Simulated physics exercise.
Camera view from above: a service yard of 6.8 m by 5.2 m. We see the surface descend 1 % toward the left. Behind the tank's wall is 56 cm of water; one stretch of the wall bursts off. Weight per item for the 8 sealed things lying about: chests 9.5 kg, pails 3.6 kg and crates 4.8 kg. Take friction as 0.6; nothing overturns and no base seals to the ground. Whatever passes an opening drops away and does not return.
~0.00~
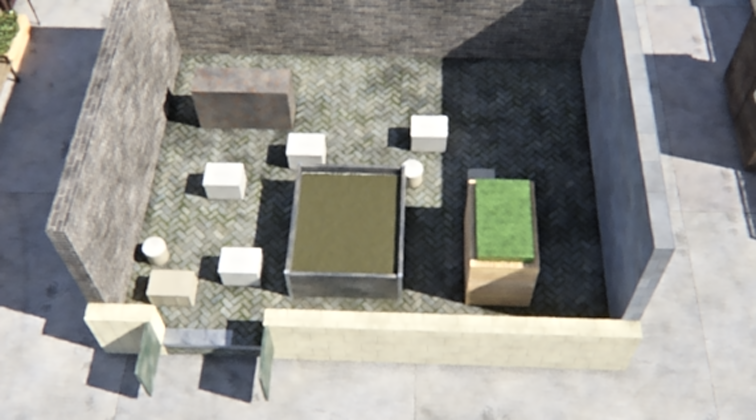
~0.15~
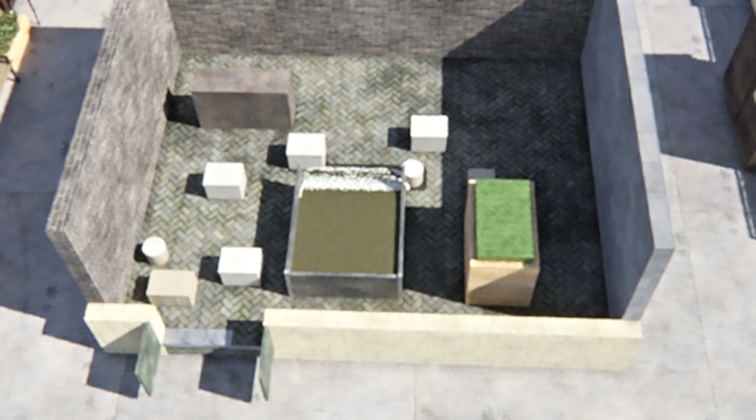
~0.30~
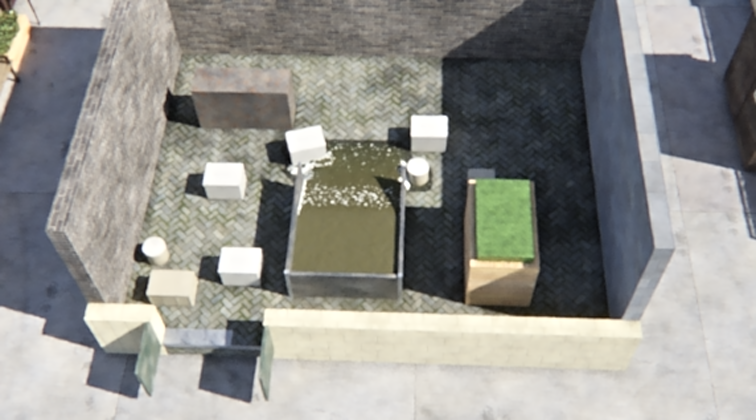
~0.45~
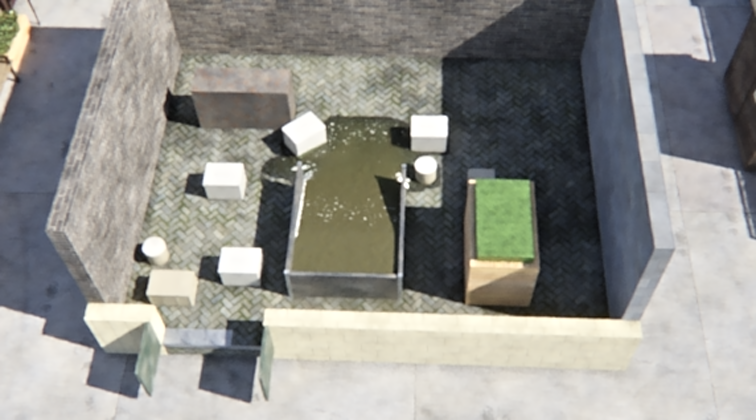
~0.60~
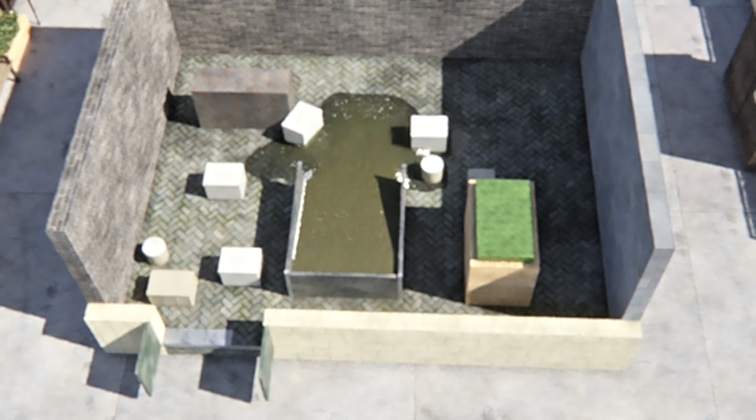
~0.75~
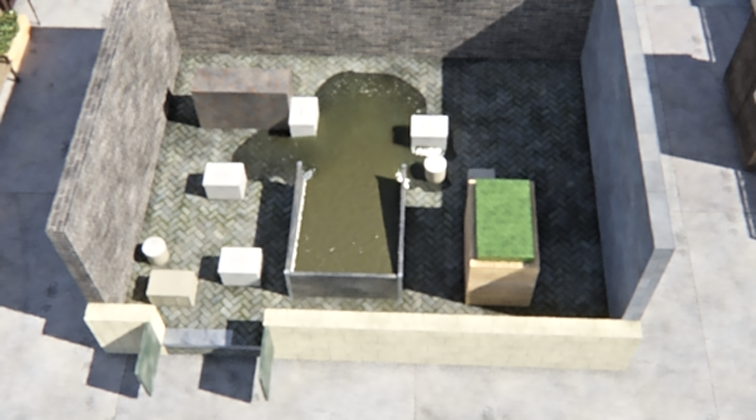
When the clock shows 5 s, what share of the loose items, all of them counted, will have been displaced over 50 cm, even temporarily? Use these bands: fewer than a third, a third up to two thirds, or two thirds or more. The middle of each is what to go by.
It falls in fewer than a third.
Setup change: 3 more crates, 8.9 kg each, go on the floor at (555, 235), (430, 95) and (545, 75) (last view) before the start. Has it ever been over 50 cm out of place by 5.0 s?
Taking them one by one: It stays within, then it goes beyond, then it goes beyond.
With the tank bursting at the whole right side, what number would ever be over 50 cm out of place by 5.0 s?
Then it comes to 3 of them.
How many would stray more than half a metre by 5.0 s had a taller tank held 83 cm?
It would come to 7 of them.
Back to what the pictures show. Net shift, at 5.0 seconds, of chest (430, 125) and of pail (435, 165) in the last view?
In turn: 200 cm, 40 cm.
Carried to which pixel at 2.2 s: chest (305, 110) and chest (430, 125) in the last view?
First one near (282, 45), second near (497, 64).
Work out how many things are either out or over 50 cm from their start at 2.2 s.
Count then: 2.
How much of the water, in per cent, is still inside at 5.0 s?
Still held: Near 100 %.
After 1.1 s 1 of 8 are over 50 cm from their spots; 0 afloat.
After 2.2 s 2 of 8 are over 50 cm from their spots; 1 afloat.
After 3.5 s 2 of 8 are over 50 cm from their spots; 2 afloat.
After 5.0 s 2 of 8 are over 50 cm from their spots, and 2 have been at some point; 2 afloat.
